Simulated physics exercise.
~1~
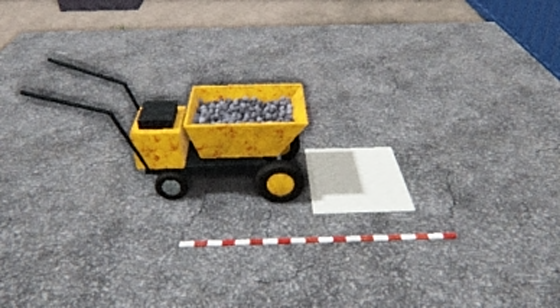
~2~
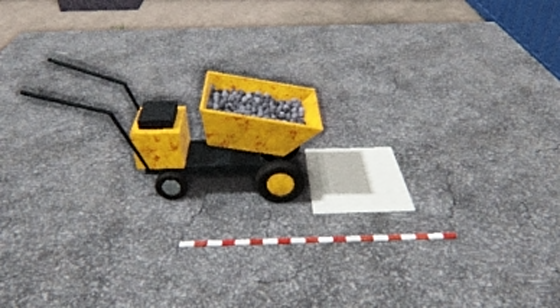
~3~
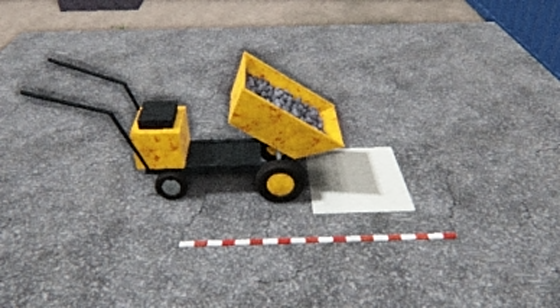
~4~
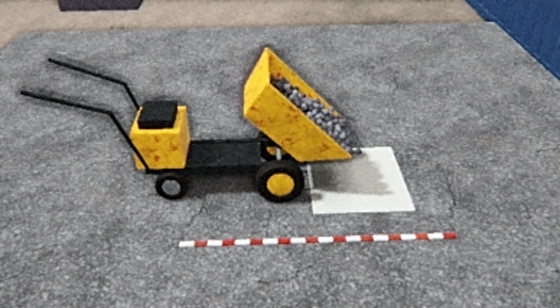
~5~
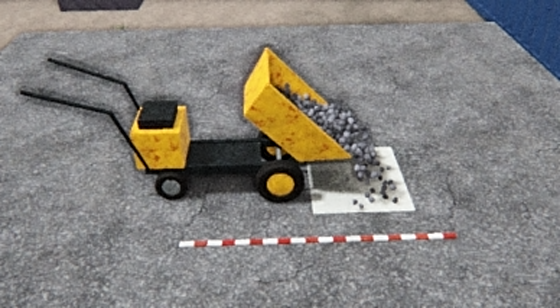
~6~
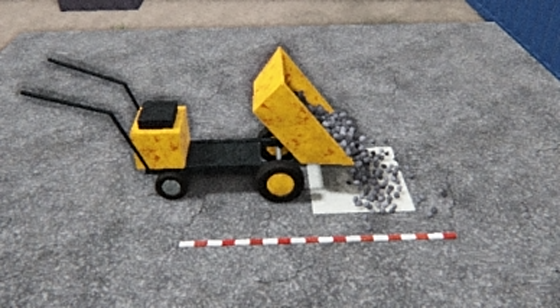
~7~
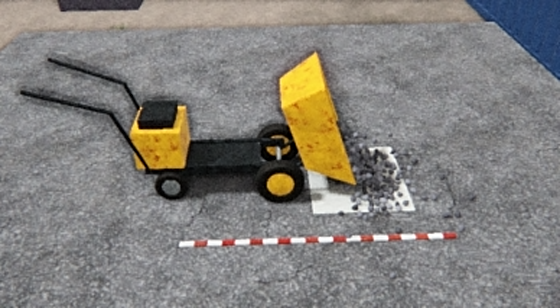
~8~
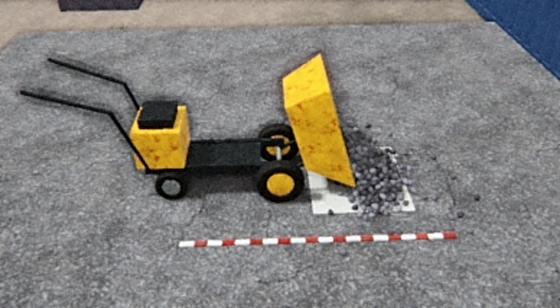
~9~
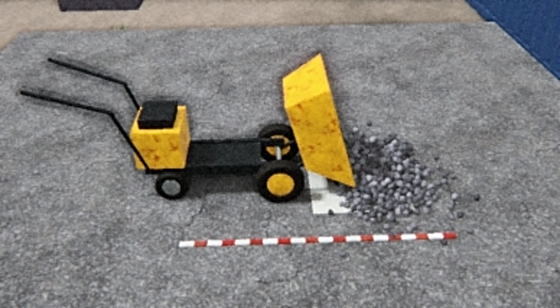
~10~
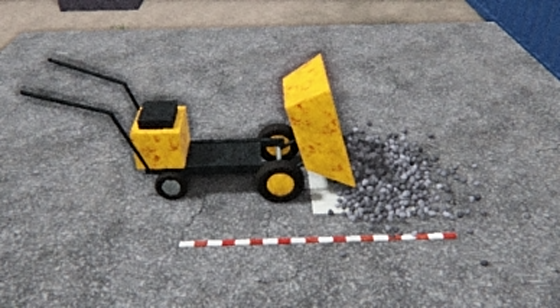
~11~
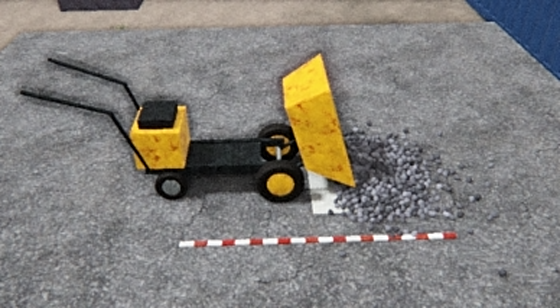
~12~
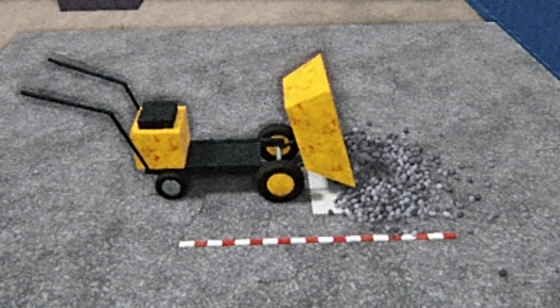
A yellow skip tips up in stages, spilling grey stones over a white sheet and beyond.
